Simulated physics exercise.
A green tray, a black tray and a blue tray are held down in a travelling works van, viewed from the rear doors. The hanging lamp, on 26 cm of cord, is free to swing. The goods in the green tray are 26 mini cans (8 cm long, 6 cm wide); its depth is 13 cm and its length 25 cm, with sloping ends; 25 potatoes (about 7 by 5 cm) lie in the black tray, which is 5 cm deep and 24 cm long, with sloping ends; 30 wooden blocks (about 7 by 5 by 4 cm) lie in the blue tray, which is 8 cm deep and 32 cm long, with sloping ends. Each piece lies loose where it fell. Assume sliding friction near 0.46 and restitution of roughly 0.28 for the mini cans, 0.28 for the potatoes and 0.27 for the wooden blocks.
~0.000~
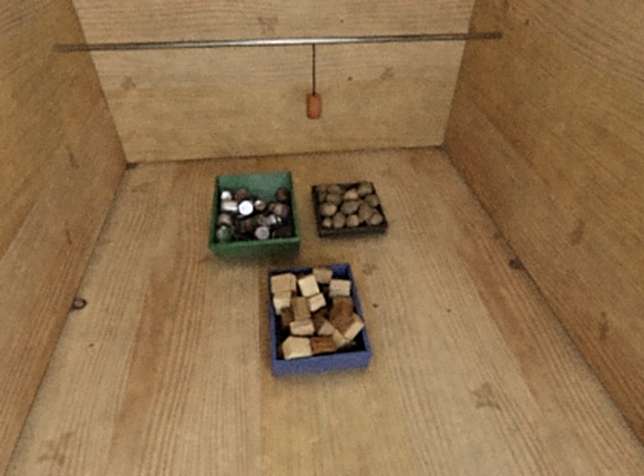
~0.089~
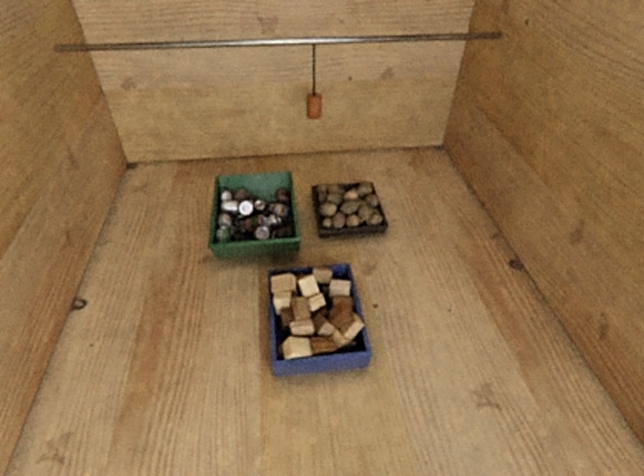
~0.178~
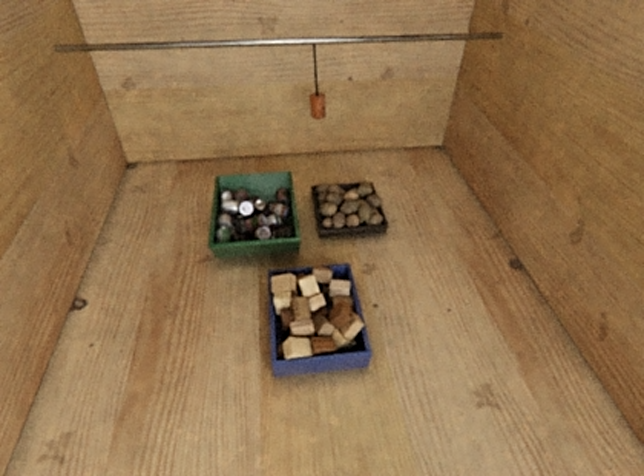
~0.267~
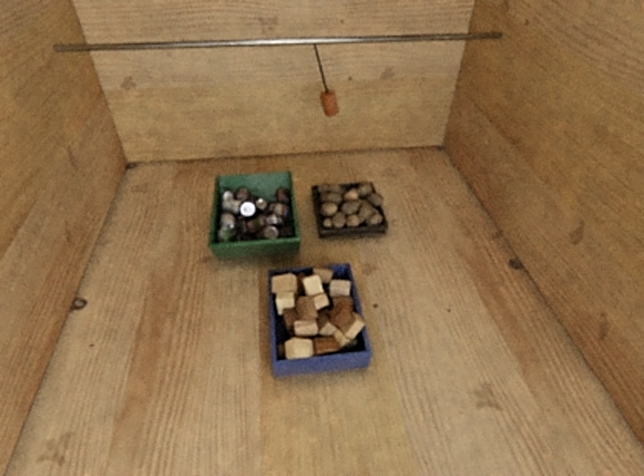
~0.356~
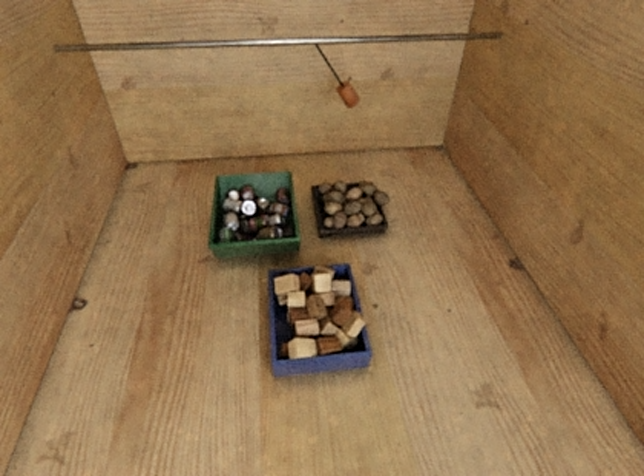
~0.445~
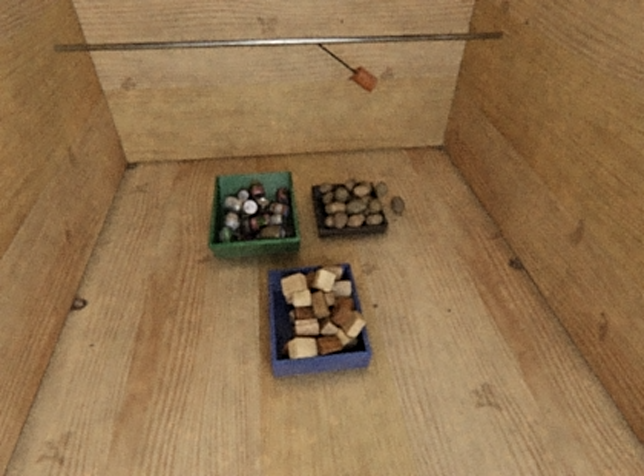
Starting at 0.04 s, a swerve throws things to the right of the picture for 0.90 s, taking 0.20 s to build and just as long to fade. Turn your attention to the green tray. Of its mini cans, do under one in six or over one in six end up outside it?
Under one in six do.
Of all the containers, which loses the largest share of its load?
That would be the black tray.
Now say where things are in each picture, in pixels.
In the first picture (each is followed by its nearest rim corner in this view), green tray, (210, 244); black tray, (322, 229); the lamp leans 0°; none out.
The second picture shows green tray, (210, 244); the lamp leans 0°.
The third picture shows green tray, (210, 244); the lamp leans 4°.
The fourth picture shows green tray, (210, 244); the lamp leans 15°.
The fifth picture shows green tray, (210, 244); the lamp leans 34°; 1 out, the lowest potato at (381, 198).
The sixth picture shows green tray, (210, 244); black tray, (322, 229); the lamp leans 53°; 2 out, the lowest potato at (398, 204).
After 0.62 s, green tray 26 in, 0 out, black tray 21 in, 4 out and blue tray 30 in, 0 out.
After 0.84 s, green tray 26 in, 0 out, black tray 17 in, 8 out and blue tray 30 in, 0 out.
After 1.15 s, green tray 26 in, 0 out, black tray 17 in, 8 out and blue tray 30 in, 0 out.
Final count (at 1.54 s), green tray 26 in, 0 out, black tray 17 in, 8 out and blue tray 30 in, 0 out. Asked share, 0 of 26, 0 per cent.
